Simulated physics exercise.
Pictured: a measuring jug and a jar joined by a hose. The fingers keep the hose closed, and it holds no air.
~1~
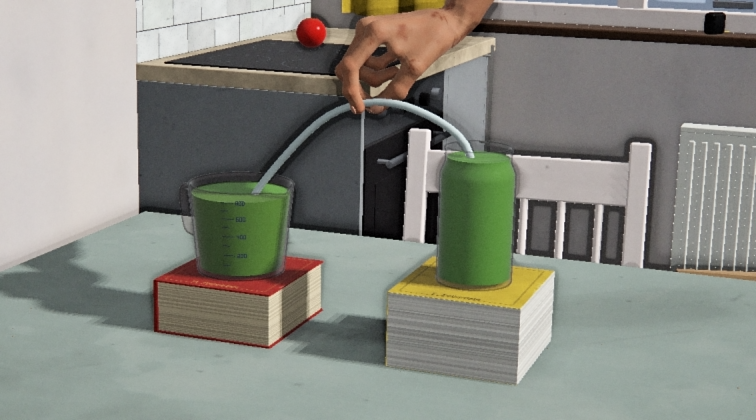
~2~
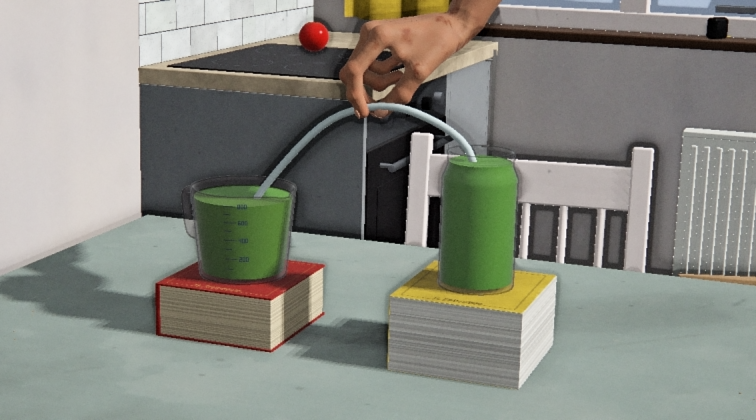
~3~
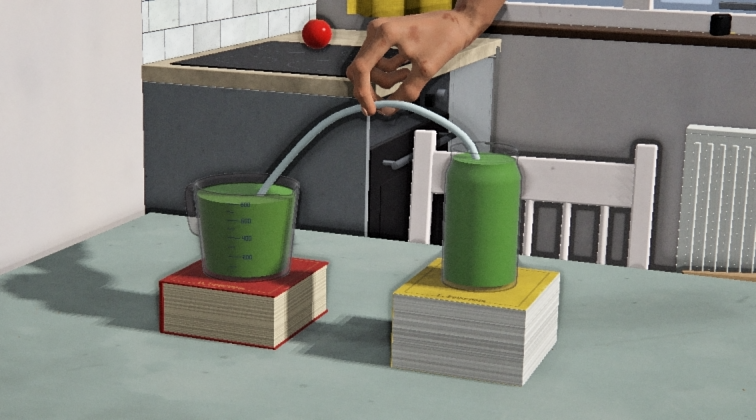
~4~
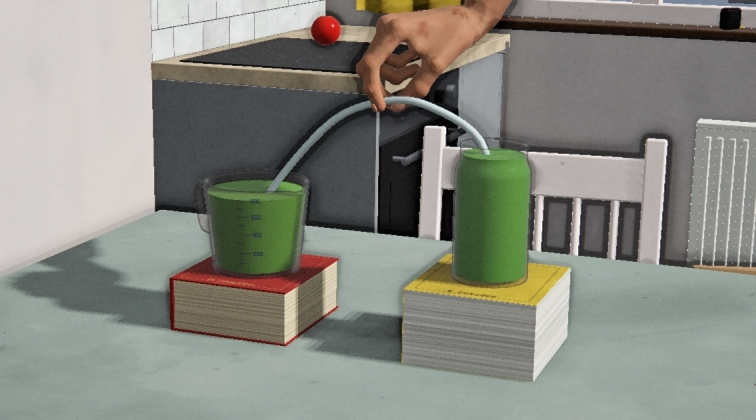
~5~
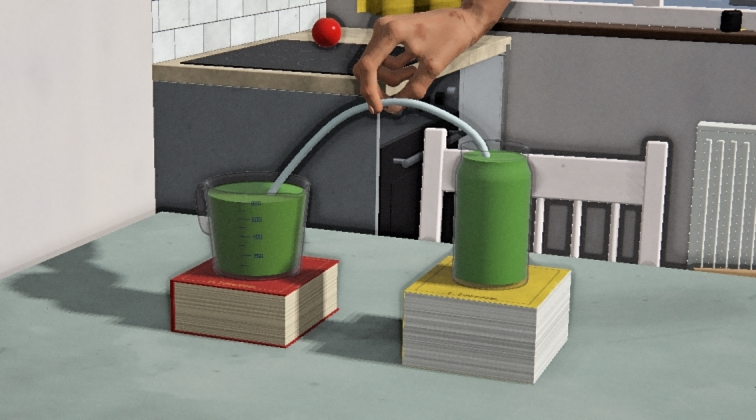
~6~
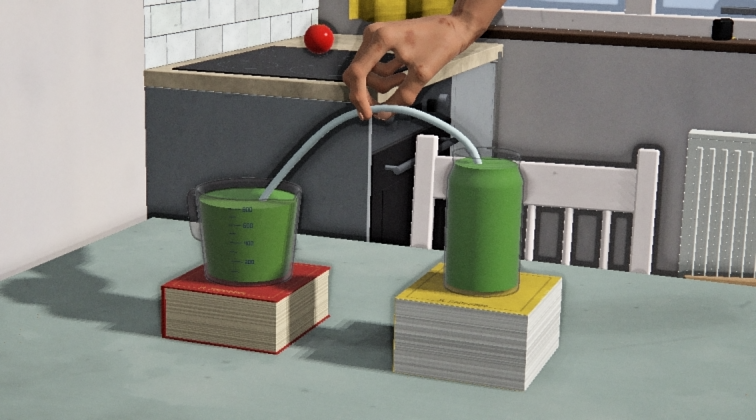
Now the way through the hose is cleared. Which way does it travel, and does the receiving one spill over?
Flow: To the left; taker: Spills over.
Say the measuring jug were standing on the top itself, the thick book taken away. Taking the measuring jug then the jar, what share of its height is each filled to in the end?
First 100 %, second 10 %.
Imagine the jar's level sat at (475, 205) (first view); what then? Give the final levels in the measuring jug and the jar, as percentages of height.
About 90 per cent and 50 per cent, in that order.
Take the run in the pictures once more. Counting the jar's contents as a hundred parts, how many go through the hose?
About 40 per cent.
A moment on, the measuring jug is nearly full; the jar is about three quarters full.
Further on, the measuring jug is full to the brim; the jar is about two thirds full; a puddle lies under the lower one.
When it is over, the measuring jug is full to the brim; the jar is about half full; a puddle lies under the lower one; the two surfaces are level.
